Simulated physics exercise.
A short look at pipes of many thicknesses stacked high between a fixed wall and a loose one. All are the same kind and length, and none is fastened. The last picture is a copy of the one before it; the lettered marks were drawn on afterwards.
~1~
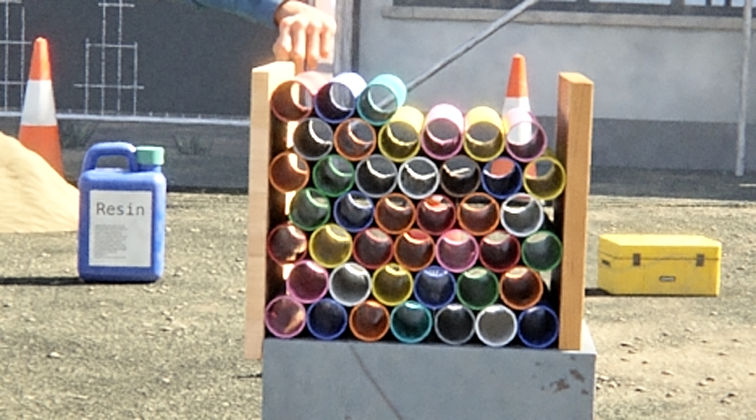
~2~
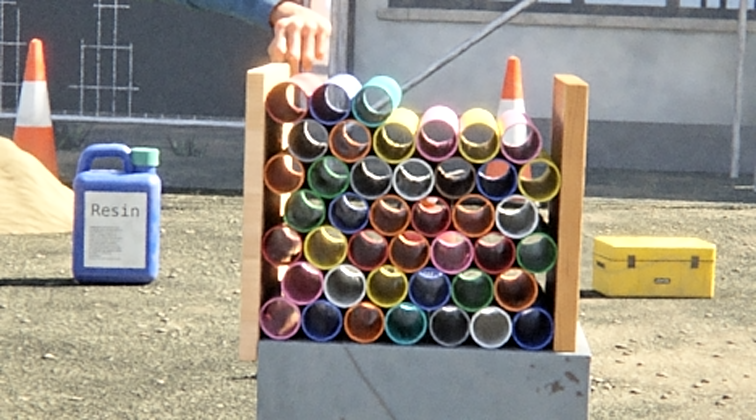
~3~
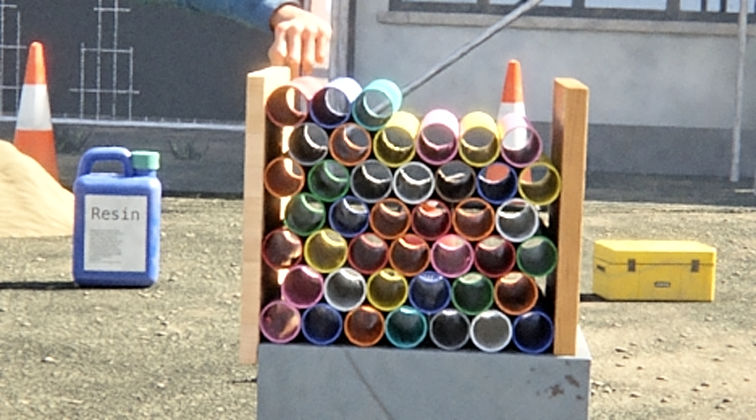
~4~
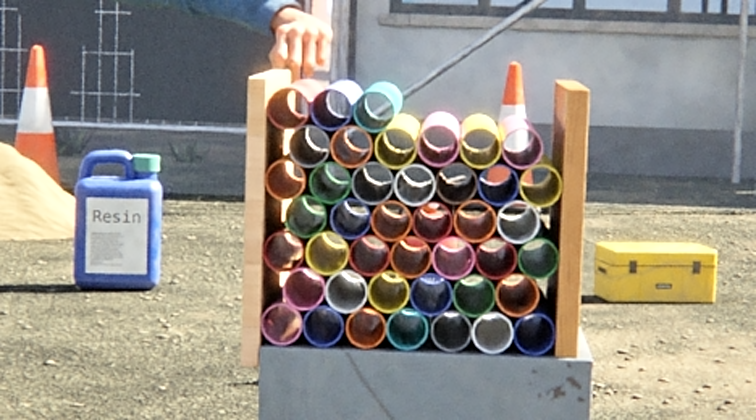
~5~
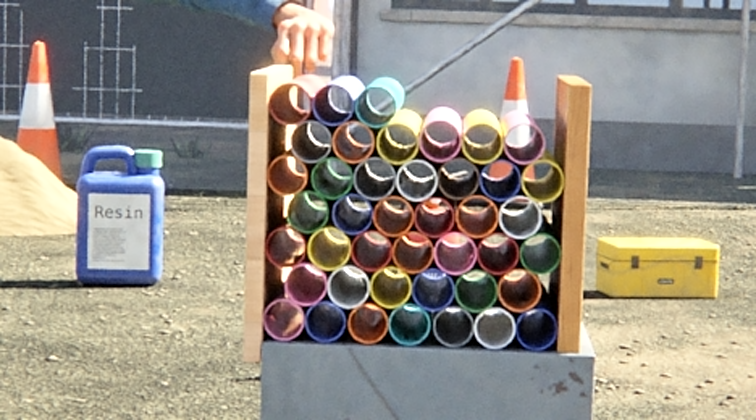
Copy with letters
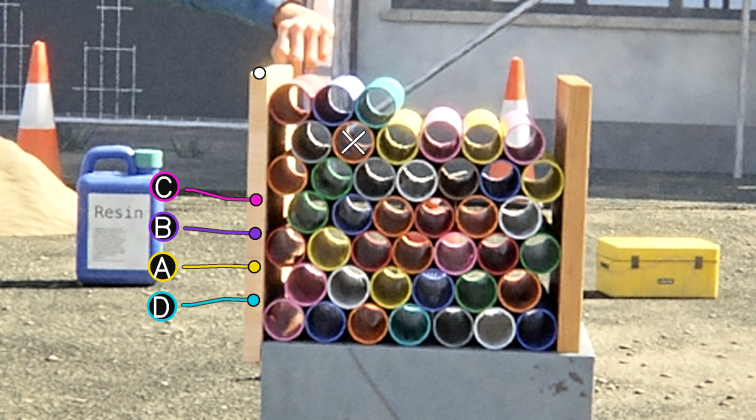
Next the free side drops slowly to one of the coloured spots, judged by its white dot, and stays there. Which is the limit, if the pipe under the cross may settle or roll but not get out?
The answer is mark A.
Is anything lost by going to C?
At C: Yes.
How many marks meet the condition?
Three of them.
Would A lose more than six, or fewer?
At A, fewer than six.
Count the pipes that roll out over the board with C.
At C the number is one.
On the marked copy, A at (255, 267); B at (255, 233); C at (256, 200); D at (254, 300); the cross at (353, 142); the white dot at (260, 73).
With A. Early on, top of the board (267, 155).
Further on, top of the board (265, 247).
At the end, top of the board (264, 266), about four out over the board, the crossed one still inside.
As for the rest, B keeps the crossed one inside; C keeps the crossed one inside; D lets the crossed one out.
